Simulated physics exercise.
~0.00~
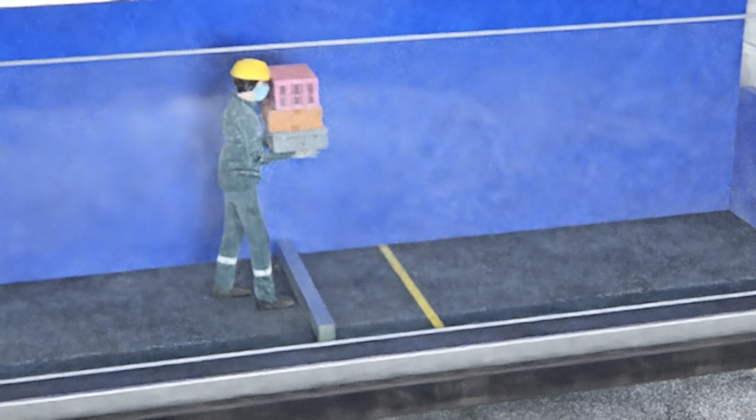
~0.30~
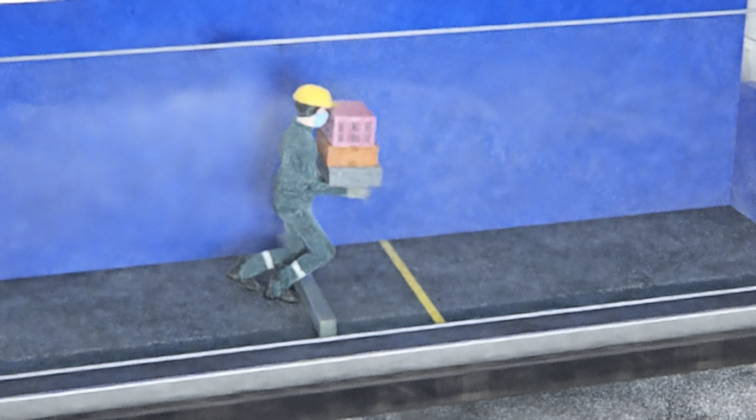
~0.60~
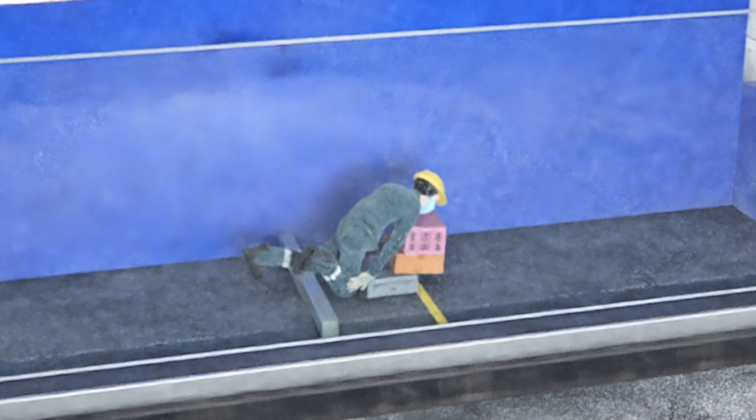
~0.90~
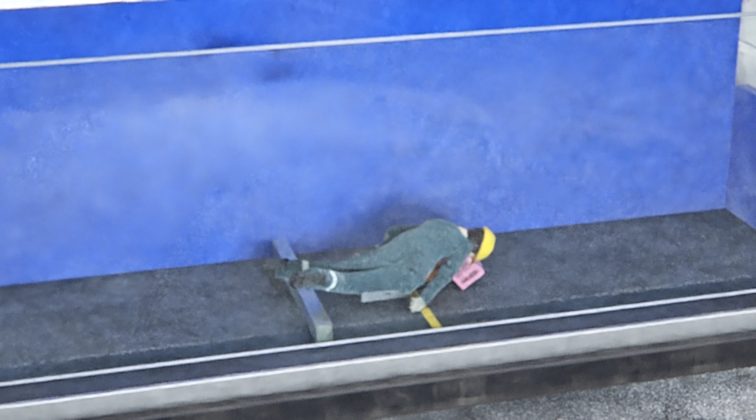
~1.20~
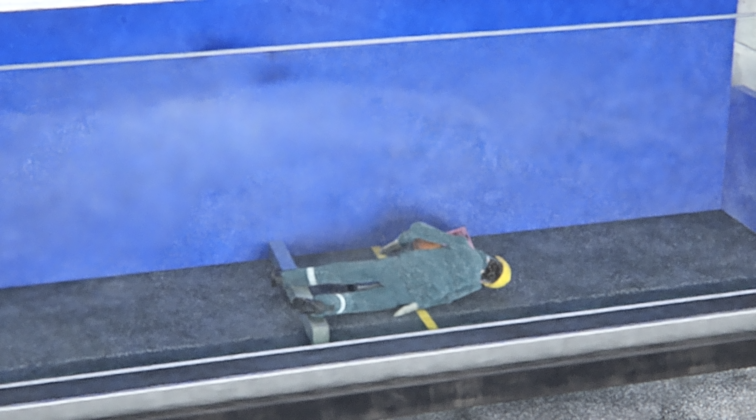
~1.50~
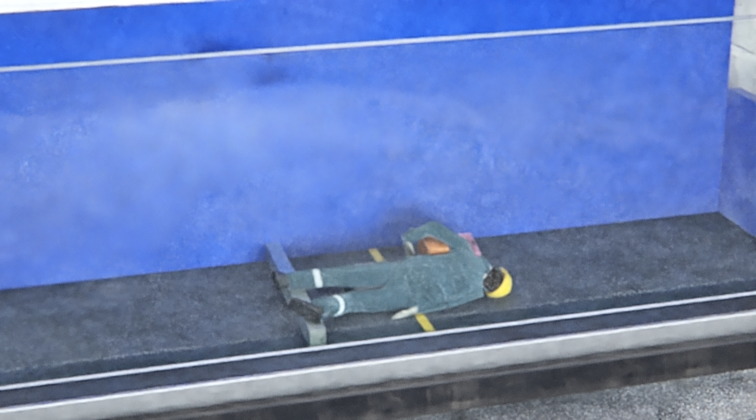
On a dark walkway beside a blue wall, a porter in a yellow helmet carrying three stacked boxes pitched forward over a low rail, dropped the load and ended up sprawled over it, head beyond the yellow line and feet by the rail.
